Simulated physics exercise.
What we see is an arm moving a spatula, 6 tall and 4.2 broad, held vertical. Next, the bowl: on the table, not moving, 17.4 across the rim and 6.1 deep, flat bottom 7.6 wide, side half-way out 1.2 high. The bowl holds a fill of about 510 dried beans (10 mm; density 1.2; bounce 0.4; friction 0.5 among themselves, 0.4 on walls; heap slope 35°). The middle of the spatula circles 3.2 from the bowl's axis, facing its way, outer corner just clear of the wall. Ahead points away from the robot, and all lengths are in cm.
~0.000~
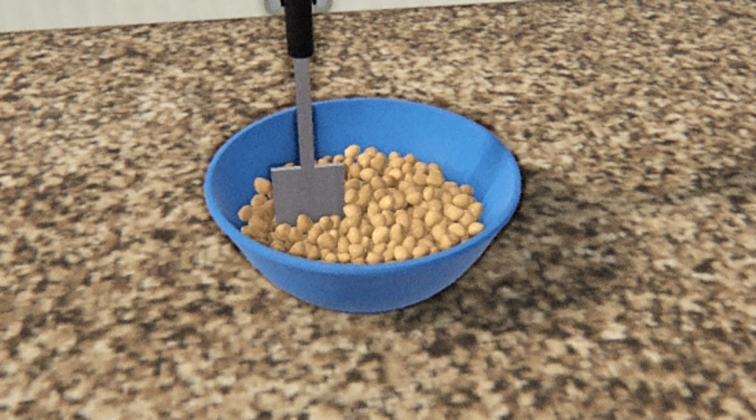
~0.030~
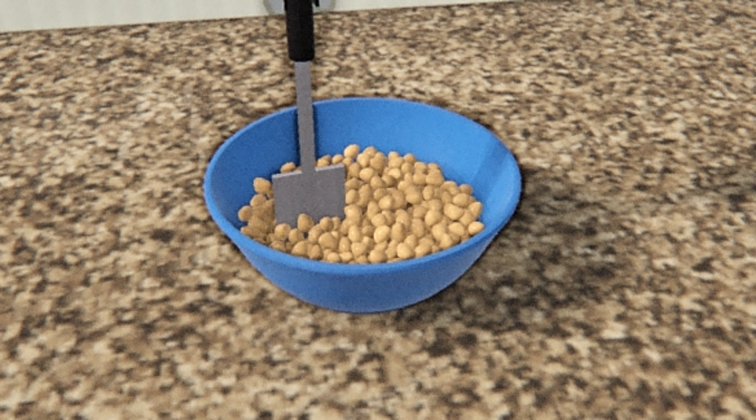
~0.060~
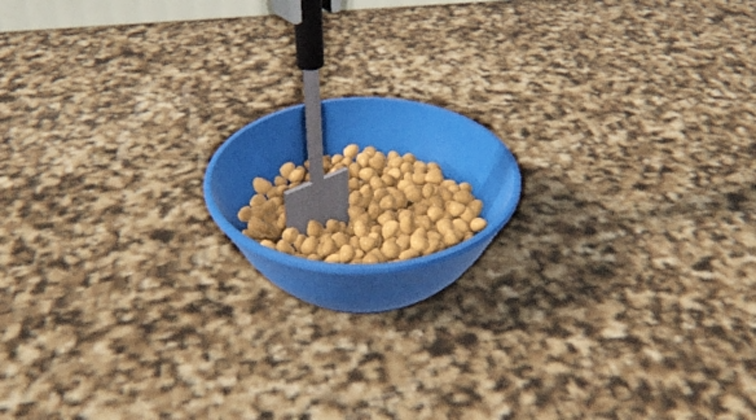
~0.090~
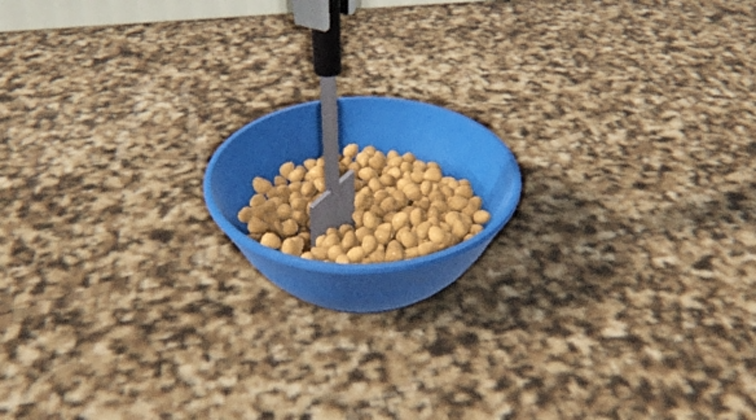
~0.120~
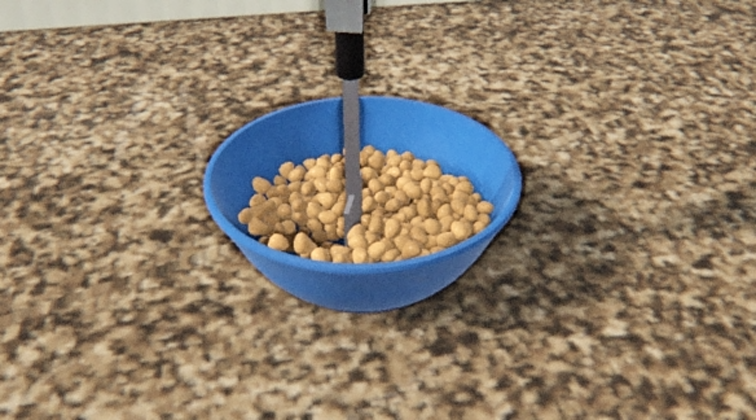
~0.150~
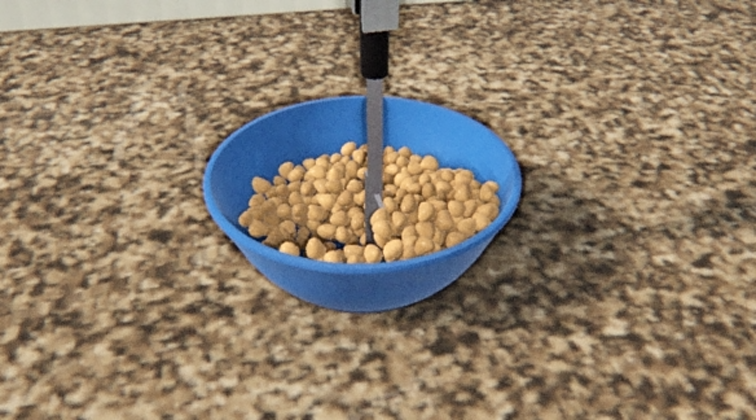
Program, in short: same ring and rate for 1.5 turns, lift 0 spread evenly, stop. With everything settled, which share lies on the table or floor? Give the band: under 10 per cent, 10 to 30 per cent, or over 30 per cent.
Band: 10 to 30 per cent.
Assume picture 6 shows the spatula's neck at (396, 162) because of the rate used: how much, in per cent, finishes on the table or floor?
About 30 per cent.
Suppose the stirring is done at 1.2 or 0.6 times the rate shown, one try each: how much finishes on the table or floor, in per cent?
First try close to 25, second close to 5, in per cent.
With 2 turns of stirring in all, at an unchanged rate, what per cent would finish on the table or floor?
About 20 per cent.
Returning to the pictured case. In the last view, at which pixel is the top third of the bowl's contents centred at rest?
Near (414, 171).
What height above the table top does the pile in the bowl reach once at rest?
It reaches some 6.5 cm above the table.
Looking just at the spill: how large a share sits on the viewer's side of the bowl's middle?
Around 40 %.
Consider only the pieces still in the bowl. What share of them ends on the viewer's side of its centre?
It comes to near 40 percent.
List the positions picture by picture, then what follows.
The first frame shows spatula neck at (306, 144), 0° round; upper third of the load around (375, 206), from x 245 to 475, top at y 155; 509 in the bowl.
The second frame shows spatula neck at (307, 148), 8° round; upper third of the load around (371, 207), from x 245 to 475, top at y 155.
The third frame shows spatula neck at (315, 157), 29° round; upper third of the load around (374, 219), from x 245 to 480, top at y 155.
The fourth frame shows spatula neck at (331, 164), 50° round; upper third of the load around (386, 227), from x 245 to 480, top at y 150.
The fifth frame shows spatula neck at (353, 168), 72° round; upper third of the load around (400, 225), from x 245 to 485, top at y 150.
The sixth frame shows spatula neck at (375, 167), 94° round; upper third of the load around (424, 217), from x 245 to 490, top at y 150; 509 in the bowl.
By 0.39 s, 266° round, highest piece 9 above the table; 476 in the bowl, 15 on the table or floor, 18 in flight or on the tool.
By 0.63 s, 79° round, highest piece 8 above the table; 457 in the bowl, 48 on the table or floor, 4 in flight or on the tool.
By 0.95 s, 180° round, highest piece 6 above the table; 437 in the bowl, 72 on the table or floor.
By 1.65 s, 180° round, highest piece 6 above the table; 437 in the bowl, 72 on the table or floor.
Final count, 437 in the bowl, 72 on the table or floor. That is 14 % on the table or floor.
